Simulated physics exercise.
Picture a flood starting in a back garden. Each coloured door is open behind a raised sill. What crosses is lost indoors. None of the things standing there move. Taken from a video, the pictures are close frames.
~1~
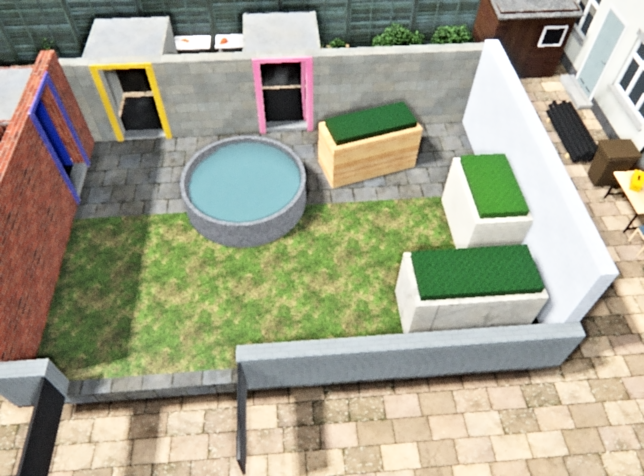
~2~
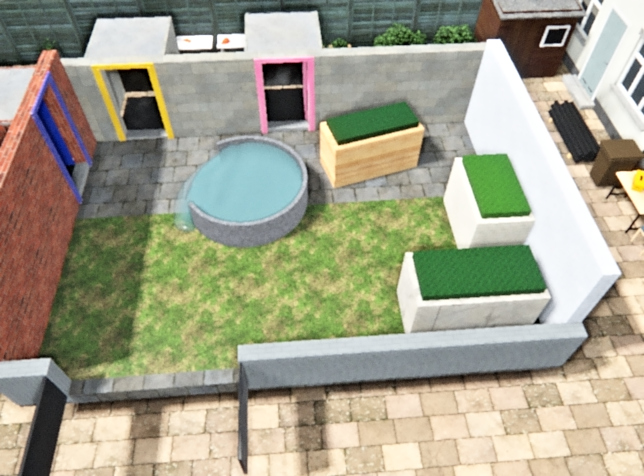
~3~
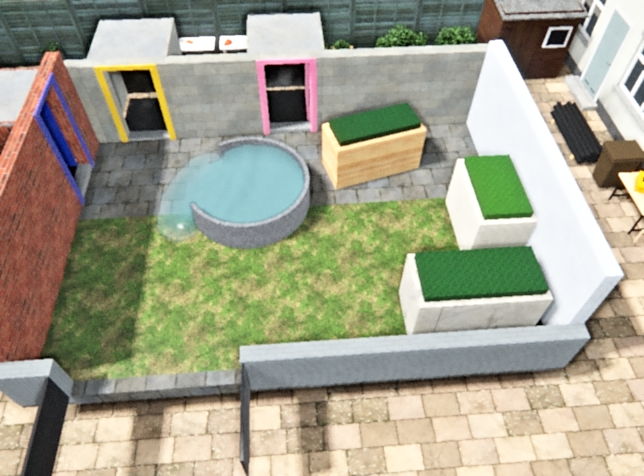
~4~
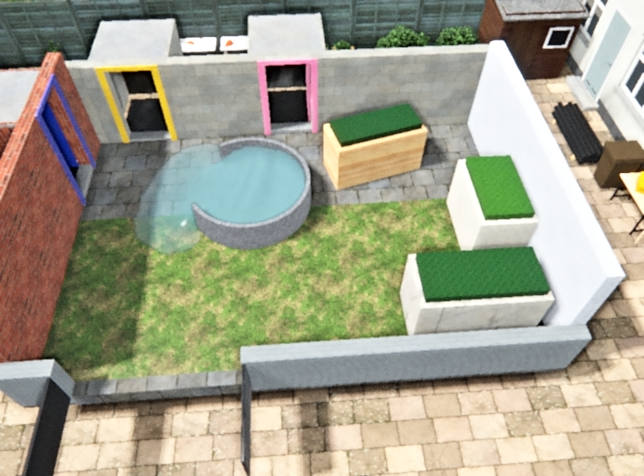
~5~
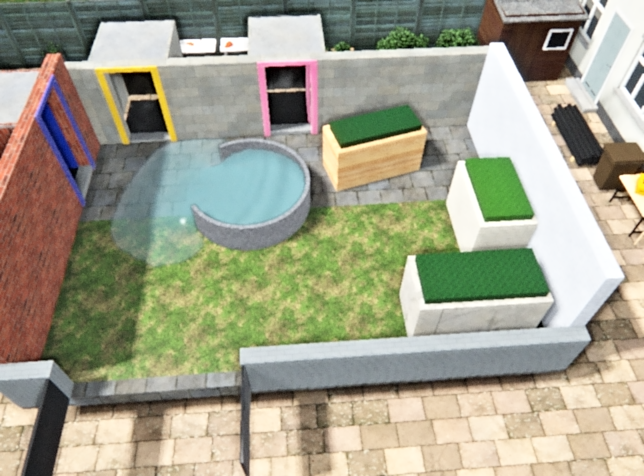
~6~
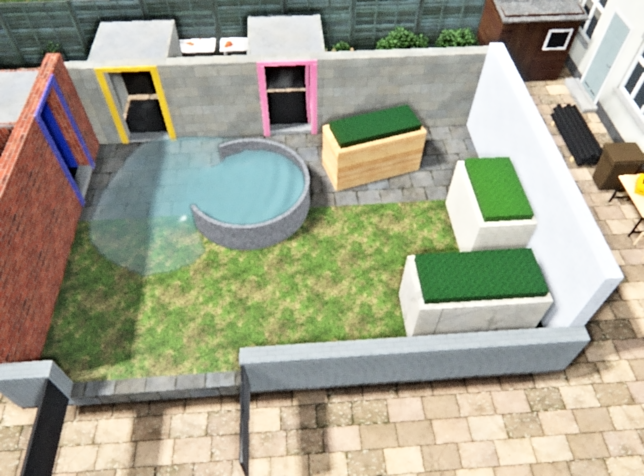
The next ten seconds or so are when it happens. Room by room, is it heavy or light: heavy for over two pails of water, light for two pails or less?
At the end, the blue door goes over the limit. The pink door keeps to the limit. The yellow door goes over the limit.
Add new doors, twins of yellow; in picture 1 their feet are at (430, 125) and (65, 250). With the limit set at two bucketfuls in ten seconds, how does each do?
Lab note, doors in listed order: Under the limit, over the limit.
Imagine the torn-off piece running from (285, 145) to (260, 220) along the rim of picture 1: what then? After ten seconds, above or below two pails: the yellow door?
Note: Yellow door misses the line.
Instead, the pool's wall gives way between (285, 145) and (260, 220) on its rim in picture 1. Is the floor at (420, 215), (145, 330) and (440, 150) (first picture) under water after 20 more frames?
Going through them one by one, I'd say waterlogged, then high and dry, then waterlogged.
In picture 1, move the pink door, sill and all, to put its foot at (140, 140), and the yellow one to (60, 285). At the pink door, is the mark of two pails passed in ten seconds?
The pink door exceeds it.
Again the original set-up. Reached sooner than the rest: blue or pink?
Result: The blue-painted one.
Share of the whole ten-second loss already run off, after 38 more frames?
About 70 per cent.
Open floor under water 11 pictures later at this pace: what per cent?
Roughly 30 percent, I reckon.
A moment on, water covers 25 % of the floor; the blue door under two buckets in, the pink door not reached, the yellow door under two buckets in.
Next, water covers 30 % of the floor; the blue door far over two buckets in, the pink door not reached, the yellow door over two buckets in.
Then, water covers 35 % of the floor; the blue door far over two buckets in, the pink door not reached, the yellow door far over two buckets in.
Later, water covers 50 % of the floor; the blue door far over two buckets in, the pink door wet at the sill, nothing in, the yellow door far over two buckets in.
In the end, water covers 65 % of the floor; the blue door far over two buckets in, the pink door wet at the sill, nothing in, the yellow door far over two buckets in.
